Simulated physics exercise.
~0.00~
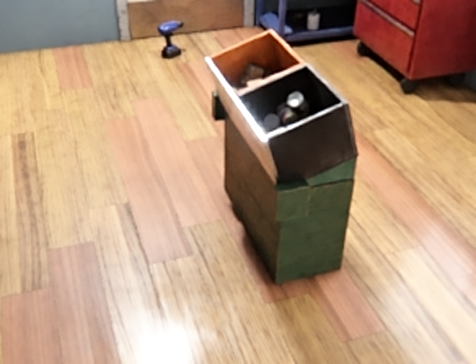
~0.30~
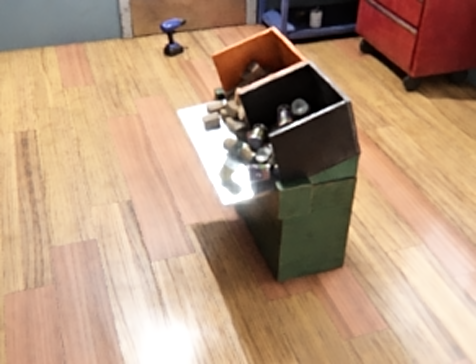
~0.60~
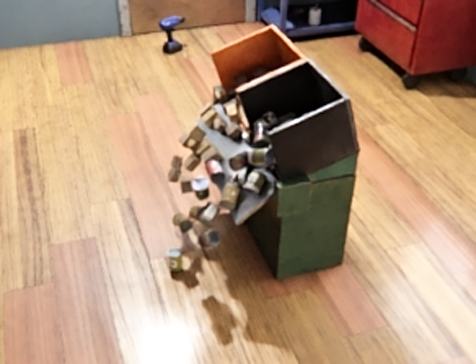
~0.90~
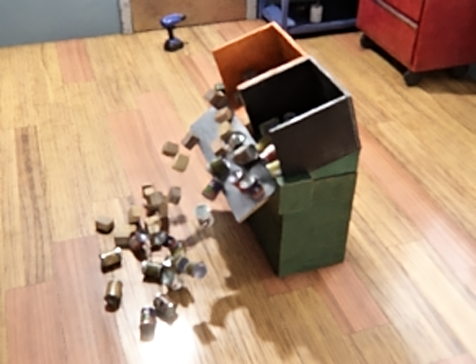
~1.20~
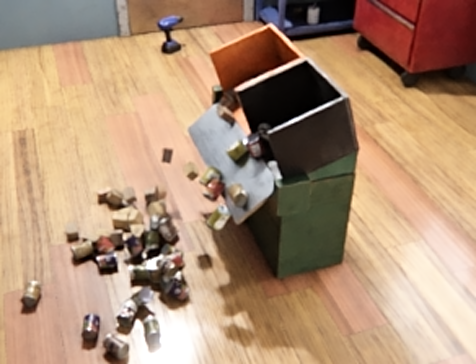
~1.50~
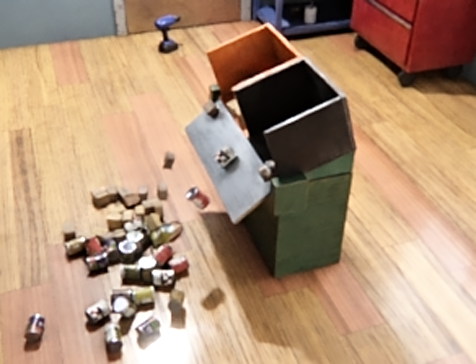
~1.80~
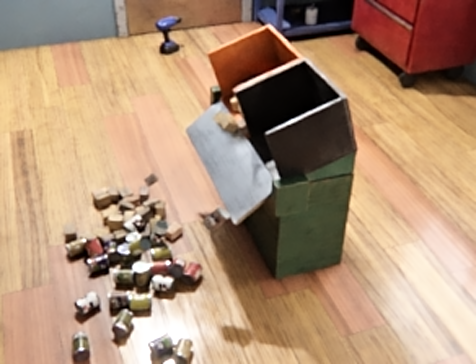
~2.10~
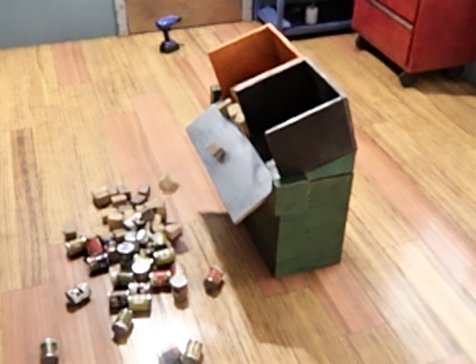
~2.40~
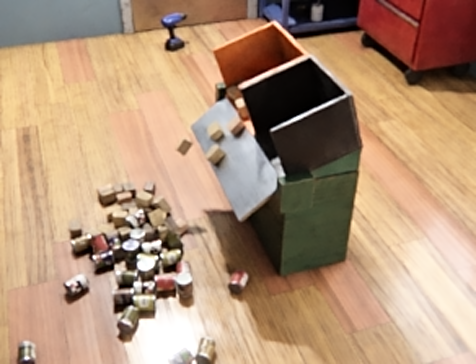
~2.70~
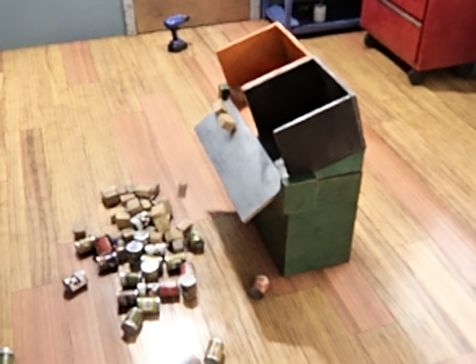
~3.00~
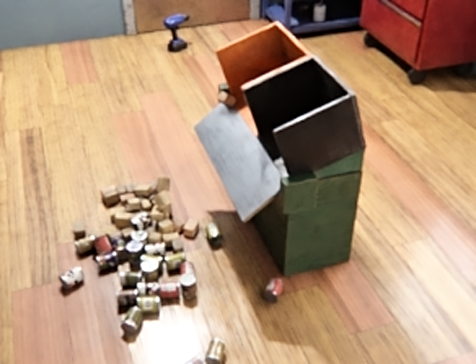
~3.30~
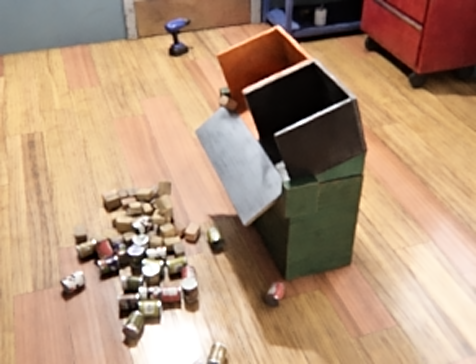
A green stand holding an orange bin behind a black bin sits on a glossy wooden floor, seen from above by a slightly swaying camera, with a red cabinet at the upper right and a blue tool near the back wall. A pale flap along the bins' left side swings open and down. Small tins and wooden blocks pour over it, tumbling to the floor on the left. The stream thins to a few stragglers sliding off the flap. Finally the black bin looks empty, a scattered pile lies on the floor, and one piece remains at the orange bin's edge.
